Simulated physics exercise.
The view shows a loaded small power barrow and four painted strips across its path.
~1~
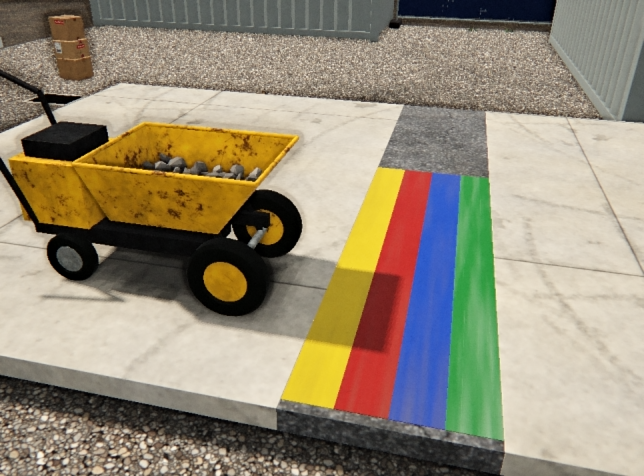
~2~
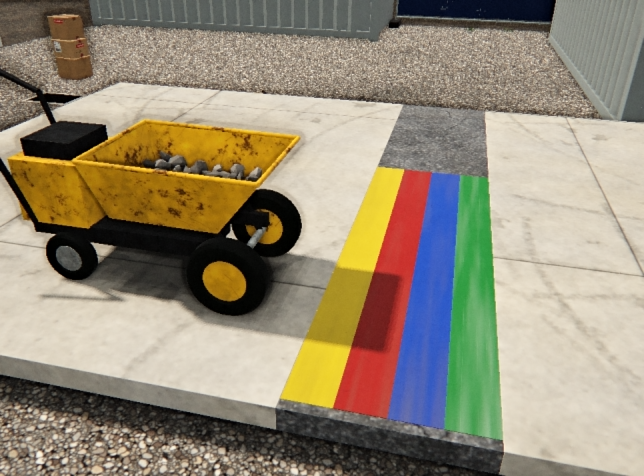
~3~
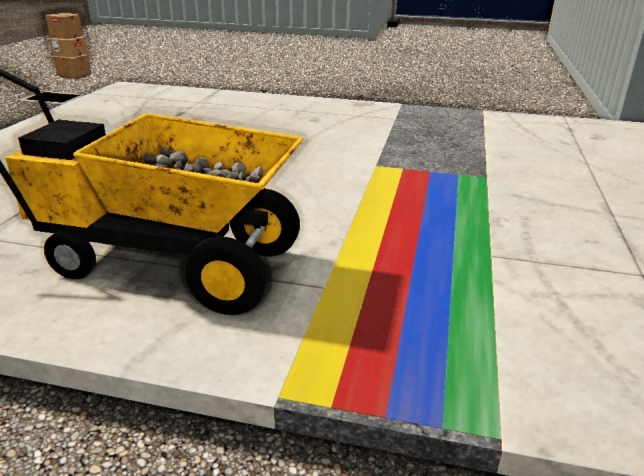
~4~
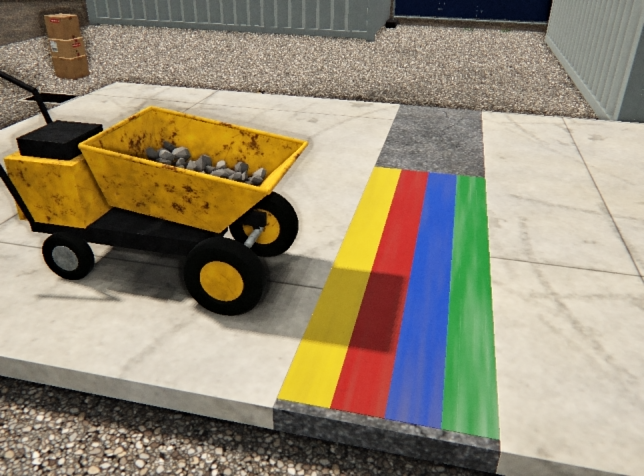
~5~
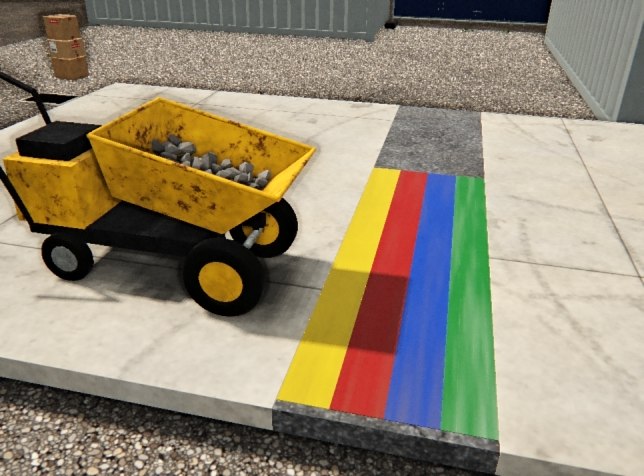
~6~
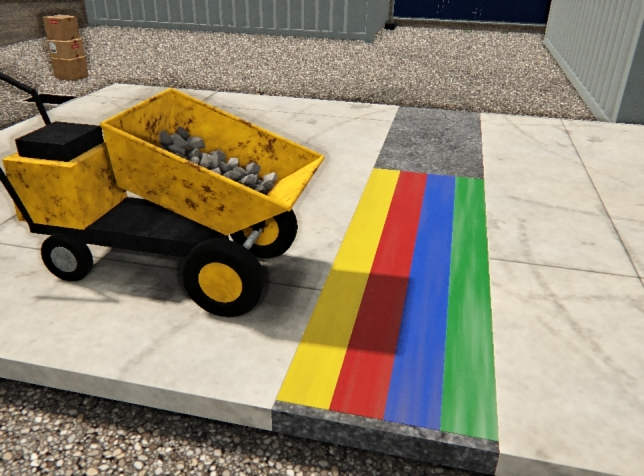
A yellow barrow's skip of broken stones tilts toward four painted strips on the right.
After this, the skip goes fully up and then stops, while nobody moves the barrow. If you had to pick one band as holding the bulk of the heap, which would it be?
I would pick red.
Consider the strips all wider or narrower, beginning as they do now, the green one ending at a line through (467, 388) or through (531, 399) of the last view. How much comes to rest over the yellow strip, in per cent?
Respectively 10 and 20 percent.
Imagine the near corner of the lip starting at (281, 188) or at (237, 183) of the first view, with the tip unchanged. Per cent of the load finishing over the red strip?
40 and 40 percent, in that order.
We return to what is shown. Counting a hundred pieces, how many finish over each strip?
About: Yellow strip 15, red strip 40, blue strip 20, green strip 5 per cent.
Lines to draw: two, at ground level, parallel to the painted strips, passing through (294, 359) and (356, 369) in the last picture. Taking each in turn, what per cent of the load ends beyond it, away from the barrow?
First some 80, then 60 per cent.
Soon after the last picture, skip tipped steeply; all in the skip.
A little later, skip tipped right over; about half in the skip; a small part over the yellow strip; about a third over the red strip.
Later still, skip tipped right over; a small part in the skip; a small part over the yellow strip; about half over the red strip; about a quarter over the blue strip; a stray few over the green strip.
At rest, skip tipped right over; a small part in the skip; a small part over the yellow strip; about half over the red strip; about a quarter over the blue strip; a small part over the green strip.
